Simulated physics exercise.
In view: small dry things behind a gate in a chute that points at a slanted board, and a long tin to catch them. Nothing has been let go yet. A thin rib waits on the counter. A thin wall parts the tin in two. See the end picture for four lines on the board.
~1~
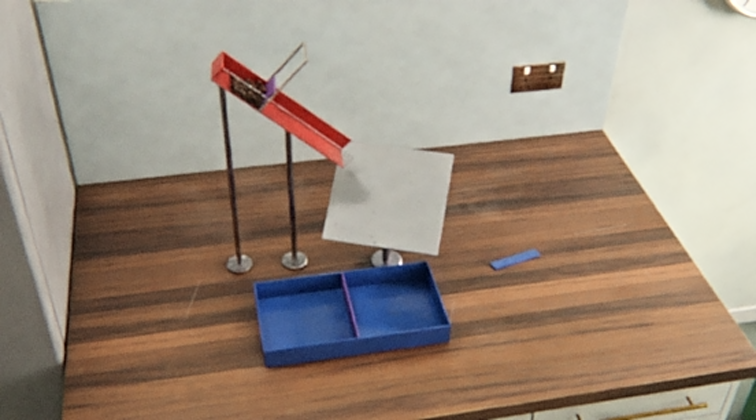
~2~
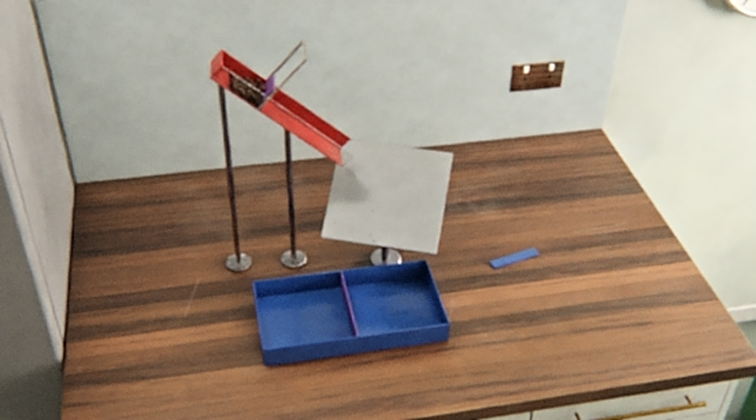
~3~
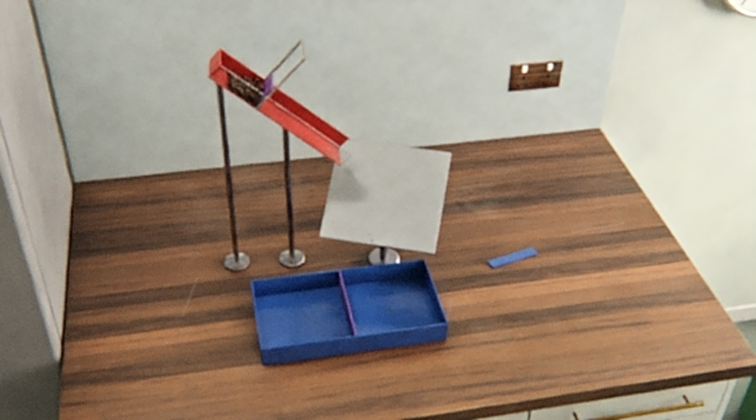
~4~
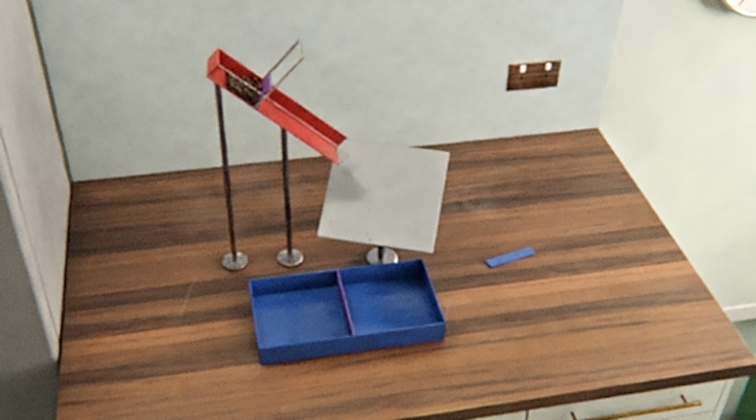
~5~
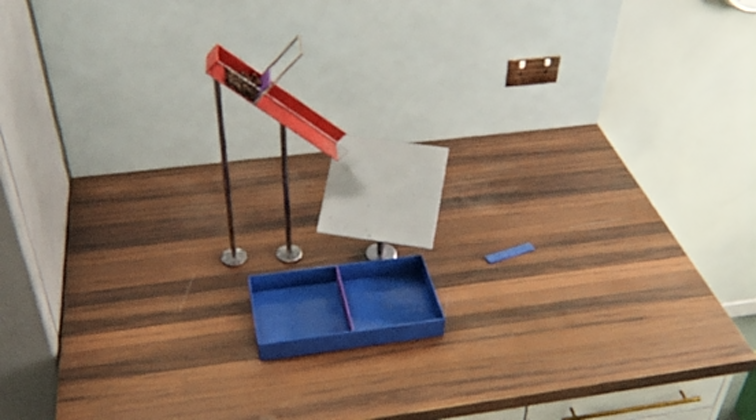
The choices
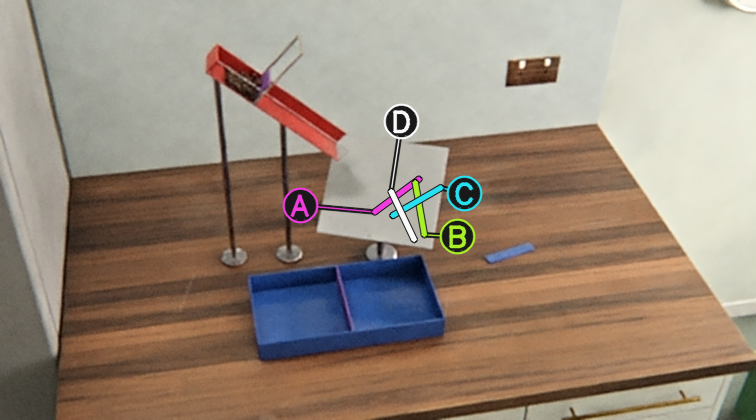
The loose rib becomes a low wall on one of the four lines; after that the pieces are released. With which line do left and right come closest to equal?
Line A does it best.
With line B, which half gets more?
More lands on the right.
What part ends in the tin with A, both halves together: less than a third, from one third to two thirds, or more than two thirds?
Line A gives more than two thirds.
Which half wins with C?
More lands on the right.
On the marked copy, line A from (419, 179) to (374, 211); line B from (415, 182) to (424, 234); line C from (440, 187) to (392, 215); line D from (391, 191) to (414, 239).
With A, of what is caught, about half in the left half, about half in the right.
With B, of what is caught, a stray few in the left half, nearly all in the right.
With C, of what is caught, a small part in the left half, nearly all in the right.
With D, of what is caught, a small part in the left half, nearly all in the right.
